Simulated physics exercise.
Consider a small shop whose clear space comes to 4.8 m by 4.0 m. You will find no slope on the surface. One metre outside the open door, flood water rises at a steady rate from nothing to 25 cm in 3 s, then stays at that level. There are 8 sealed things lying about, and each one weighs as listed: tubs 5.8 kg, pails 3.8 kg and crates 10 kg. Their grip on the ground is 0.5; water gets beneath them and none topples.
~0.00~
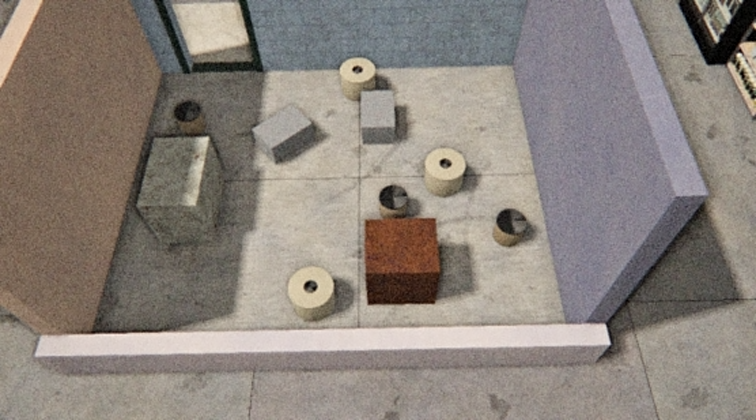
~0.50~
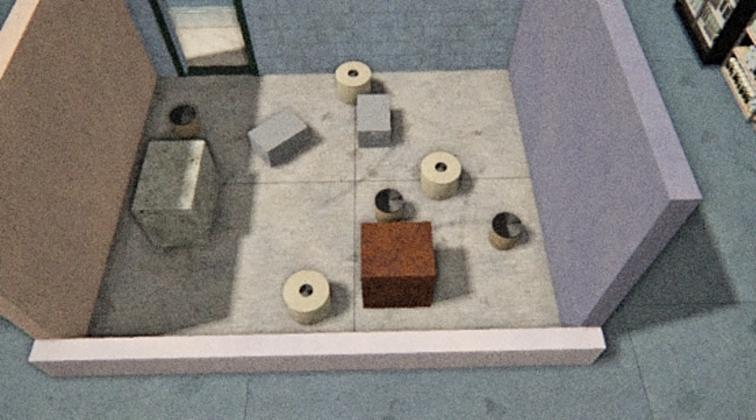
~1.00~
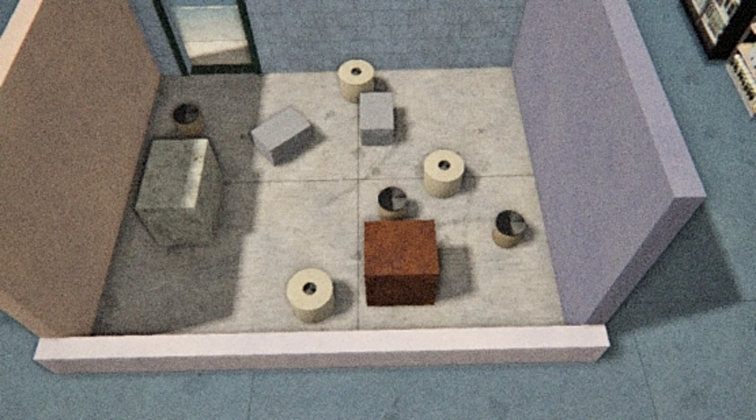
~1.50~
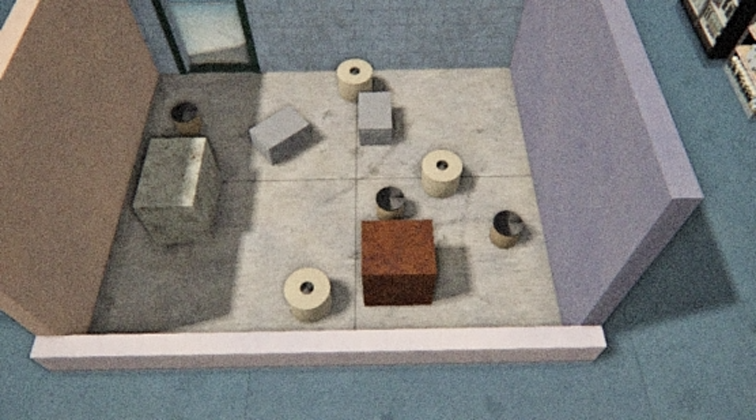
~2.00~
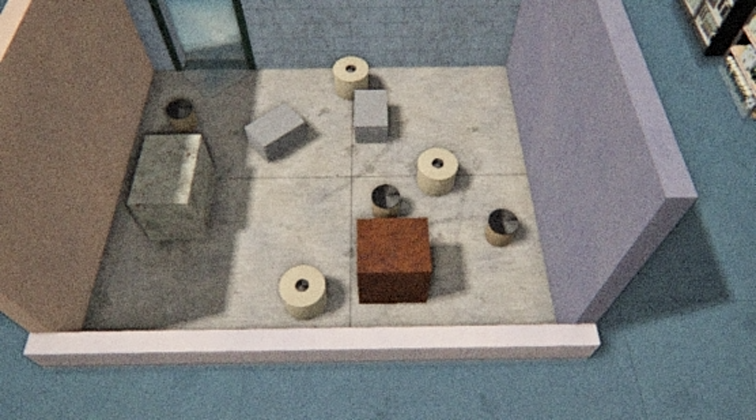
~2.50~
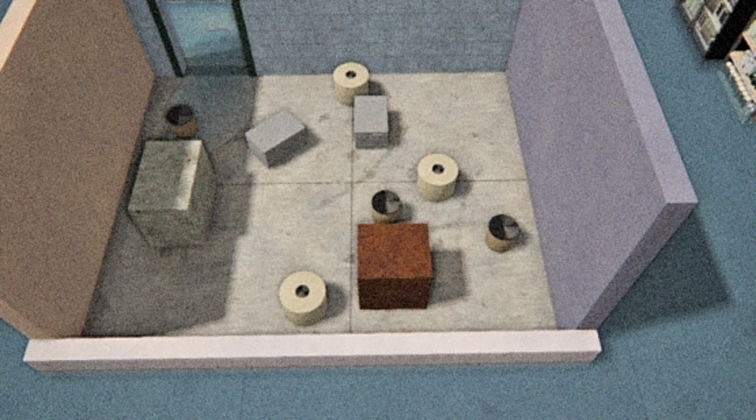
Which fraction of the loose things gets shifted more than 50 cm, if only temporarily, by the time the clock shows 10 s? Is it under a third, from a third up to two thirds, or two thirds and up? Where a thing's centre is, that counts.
One third up to two thirds.
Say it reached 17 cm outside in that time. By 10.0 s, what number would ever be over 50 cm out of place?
The answer would then be 3.
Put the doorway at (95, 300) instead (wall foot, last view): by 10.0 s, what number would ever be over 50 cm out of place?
That gives 6 of them.
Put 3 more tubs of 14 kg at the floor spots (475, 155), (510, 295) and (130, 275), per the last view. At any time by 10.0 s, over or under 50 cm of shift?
Well, it goes below, below, above.
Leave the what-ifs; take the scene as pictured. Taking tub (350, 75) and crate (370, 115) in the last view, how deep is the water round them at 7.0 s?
Depths: Near 1 cm, then near 2 cm.
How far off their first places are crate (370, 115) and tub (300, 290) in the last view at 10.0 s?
First 0 cm, then 200 cm.
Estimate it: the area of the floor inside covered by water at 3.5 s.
Wet area: Approx. 4.0 m2.
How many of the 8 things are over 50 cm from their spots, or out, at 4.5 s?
The answer is 2.
After 3.5 s 1 of 8 are over 50 cm from their spots; 0 afloat.
After 4.5 s 2 of 8 are over 50 cm from their spots; 0 afloat.
After 7.0 s 3 of 8 are over 50 cm from their spots; 1 afloat.
After 10.0 s 5 of 8 are over 50 cm from their spots, and 5 have been at some point; 6 afloat.
